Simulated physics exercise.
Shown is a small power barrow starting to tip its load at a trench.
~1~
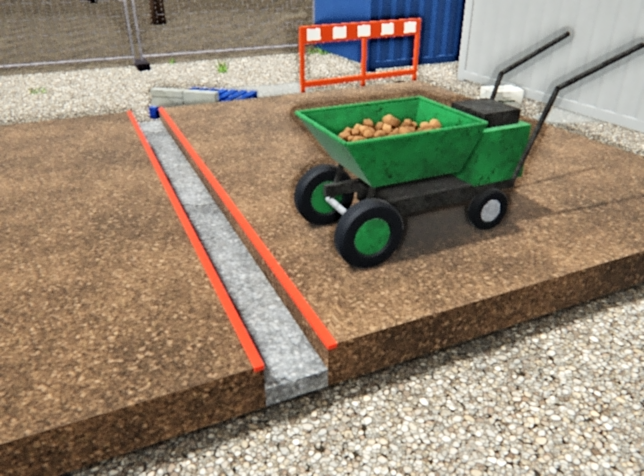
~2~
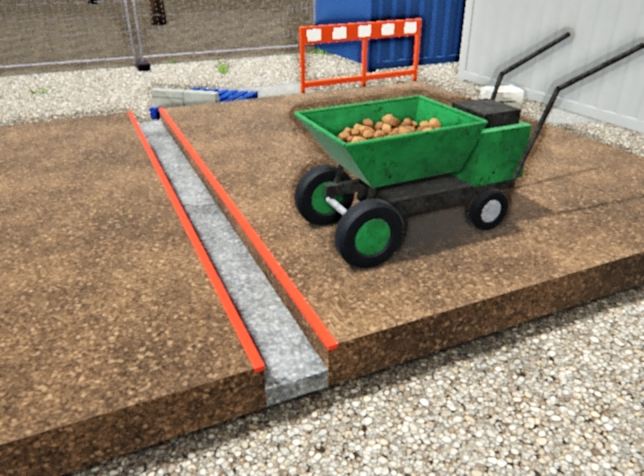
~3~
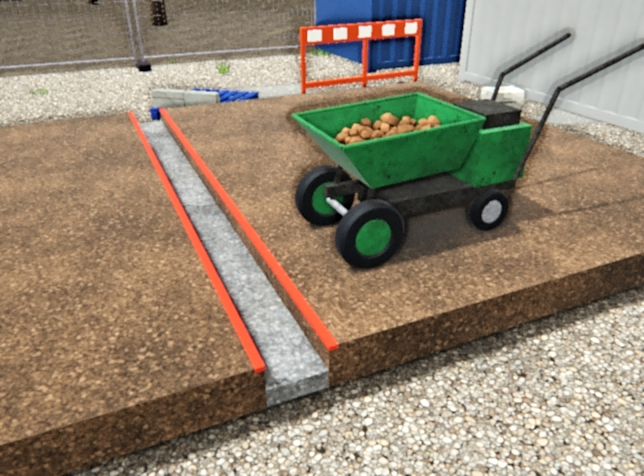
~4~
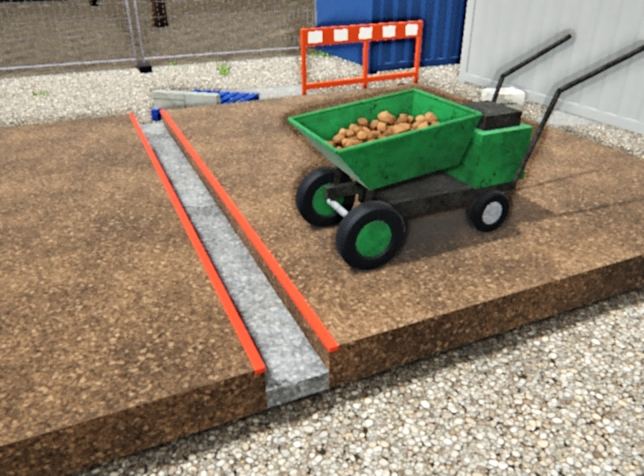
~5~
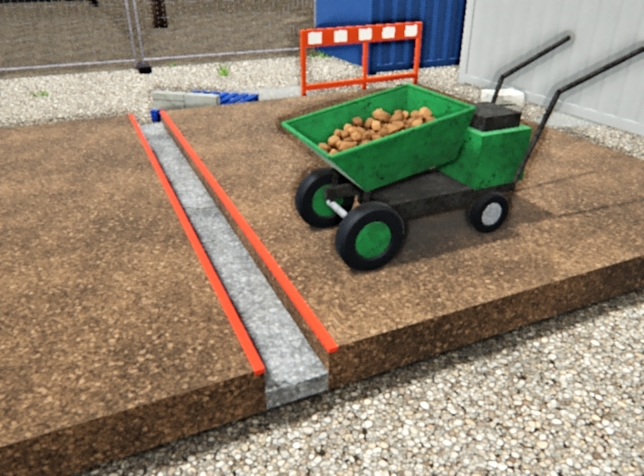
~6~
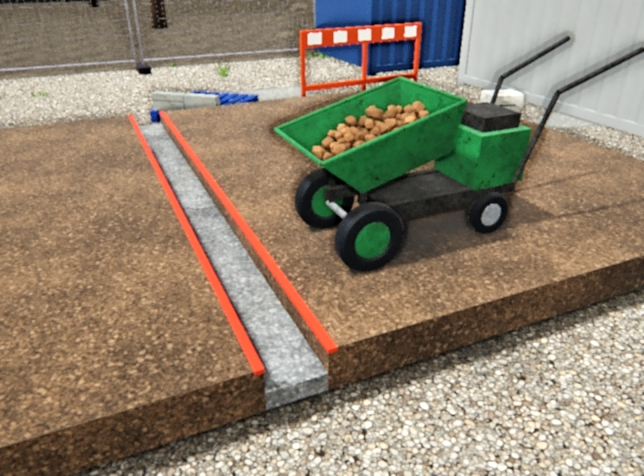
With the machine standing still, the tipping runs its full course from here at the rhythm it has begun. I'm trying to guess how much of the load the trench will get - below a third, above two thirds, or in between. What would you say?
I would say above two thirds.
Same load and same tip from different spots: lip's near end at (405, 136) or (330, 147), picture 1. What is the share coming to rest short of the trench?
In turn 40 and 0 in a hundred.
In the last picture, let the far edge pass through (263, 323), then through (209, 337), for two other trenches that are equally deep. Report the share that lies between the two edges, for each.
Respectively, 50 % and 100 %.
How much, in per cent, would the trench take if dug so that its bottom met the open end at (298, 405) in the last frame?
About 80 per cent.
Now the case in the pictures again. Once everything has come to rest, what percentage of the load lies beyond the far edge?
20 percent.
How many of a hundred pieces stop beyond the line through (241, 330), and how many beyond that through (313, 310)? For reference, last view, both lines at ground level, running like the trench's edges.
Result, first then second: 20 %, 100 %.
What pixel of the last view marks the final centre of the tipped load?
(233, 278).
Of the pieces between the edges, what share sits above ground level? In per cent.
20 in a hundred.
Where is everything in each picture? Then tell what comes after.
In the first frame, lip of the skip (346, 145), level; top of the load (394, 136), clay clods; first edge of the trench (306, 308); far edge (239, 326), the trench over half as wide as the skip, and about half as deep as wide.
In the second frame, lip of the skip (346, 146), level; top of the load (410, 132).
In the third frame, lip of the skip (343, 148), tipped barely; top of the load (408, 131).
In the fourth frame, lip of the skip (338, 152), tipped a little; top of the load (413, 134).
In the fifth frame, lip of the skip (330, 158), tipped a little; top of the load (408, 131).
In the sixth frame, lip of the skip (322, 165), tipped clearly; top of the load (401, 127); first edge of the trench (306, 312); far edge (239, 329).
Just after the last frame, skip tipped steeply; every one in the skip.
A moment on, skip tipped right over; the larger part in the skip; about a tenth in or heaped over the trench; just a few beyond it; just a few falling.
Further on, skip tipped right over; about a tenth in the skip; the larger part in or heaped over the trench; roughly a quarter beyond it.
When it is over, skip tipped right over; just a few in the skip; the larger part in or heaped over the trench; roughly a quarter beyond it.
